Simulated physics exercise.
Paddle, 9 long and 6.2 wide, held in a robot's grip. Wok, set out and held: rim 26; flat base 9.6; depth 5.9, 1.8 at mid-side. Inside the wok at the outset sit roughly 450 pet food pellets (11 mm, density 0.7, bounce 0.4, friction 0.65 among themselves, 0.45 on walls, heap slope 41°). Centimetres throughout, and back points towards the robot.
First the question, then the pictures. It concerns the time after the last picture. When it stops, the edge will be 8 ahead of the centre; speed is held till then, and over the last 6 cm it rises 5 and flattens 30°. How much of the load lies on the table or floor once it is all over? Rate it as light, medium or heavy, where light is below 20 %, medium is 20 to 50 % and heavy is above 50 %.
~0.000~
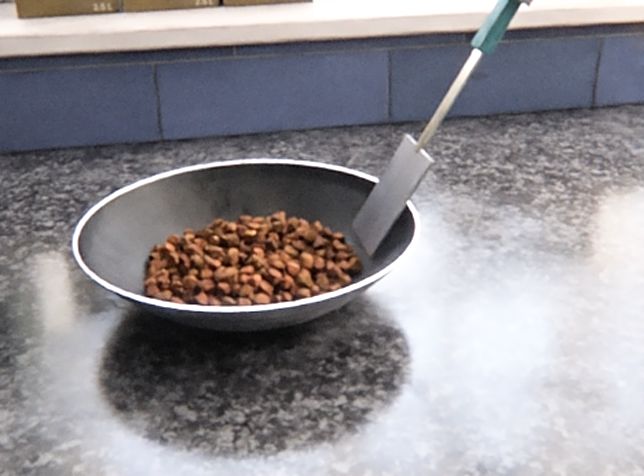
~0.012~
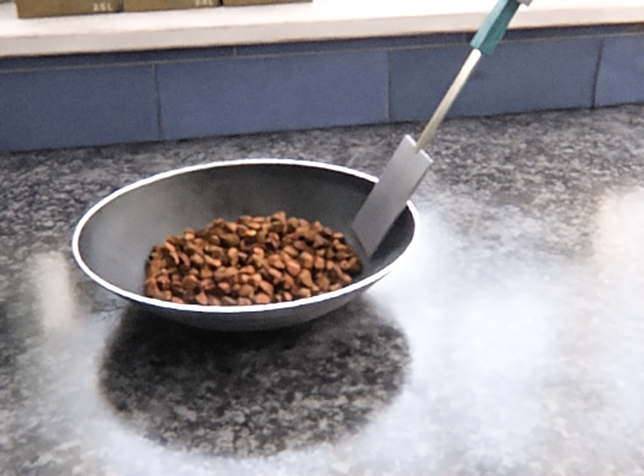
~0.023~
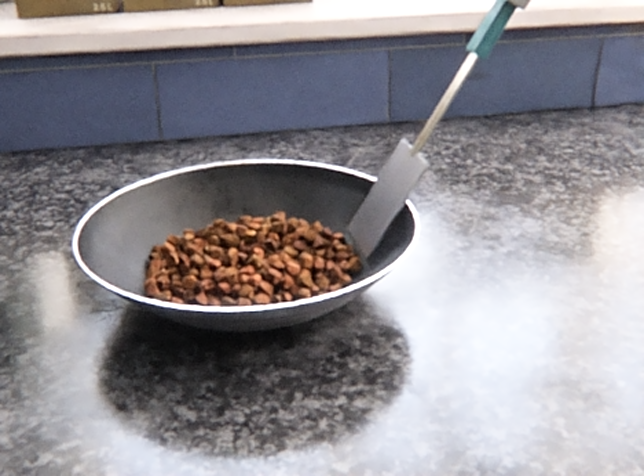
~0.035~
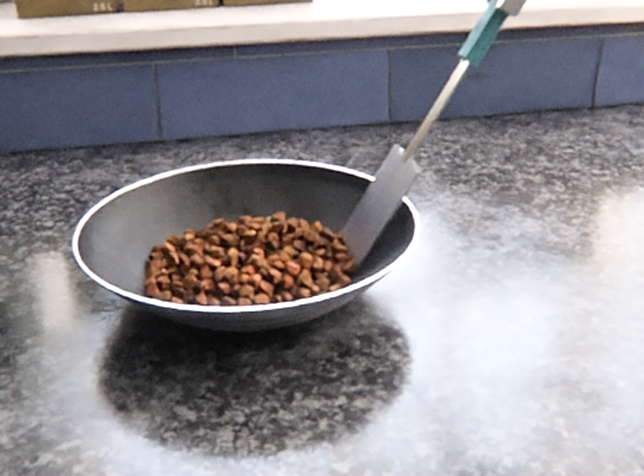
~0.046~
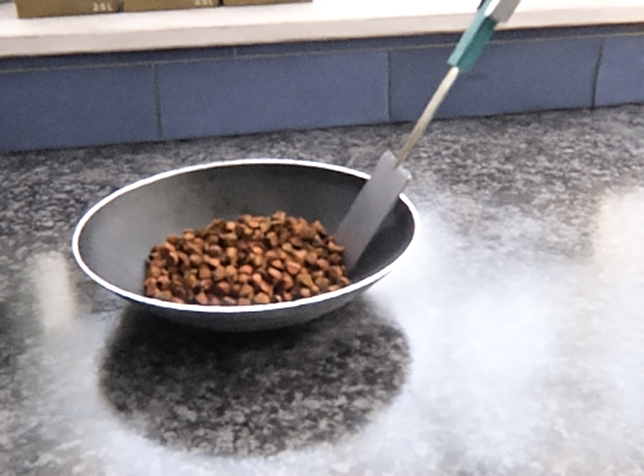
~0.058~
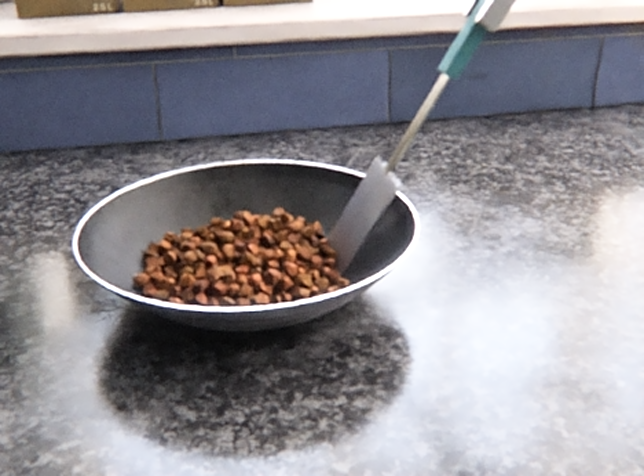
Rating: Light.
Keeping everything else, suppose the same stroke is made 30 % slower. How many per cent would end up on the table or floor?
The share on the table or floor would be about 10 percent.
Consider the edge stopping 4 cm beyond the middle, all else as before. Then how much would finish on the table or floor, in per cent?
My guess would be around 0 per cent.
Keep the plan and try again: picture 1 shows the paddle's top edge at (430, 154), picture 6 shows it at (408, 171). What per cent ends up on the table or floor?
About 10 per cent.
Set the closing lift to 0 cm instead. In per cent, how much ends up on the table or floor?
Some 15 in a hundred.
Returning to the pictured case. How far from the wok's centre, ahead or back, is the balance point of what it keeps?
Ahead, by around 4.0 cm.
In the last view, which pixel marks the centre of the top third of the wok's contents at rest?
Roughly (138, 249).
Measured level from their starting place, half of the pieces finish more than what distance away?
Level distance of roughly 5 cm.
After 0.14 s, sloping 59°, highest piece 8 above the table; 452 in the wok, 1 on the blade or in flight.
After 0.22 s, sloping 49°, highest piece 7 above the table; 444 in the wok, 9 on the blade or in flight.
After 0.46 s, sloping 29°, highest piece 7 above the table; 392 in the wok, 37 on the table or floor, 24 on the blade or in flight.
After 1.51 s, sloping 29°, highest piece 6 above the table; 392 in the wok, 61 on the table or floor.
At rest, 392 in the wok, 61 on the table or floor. That is 13 % on the table or floor.
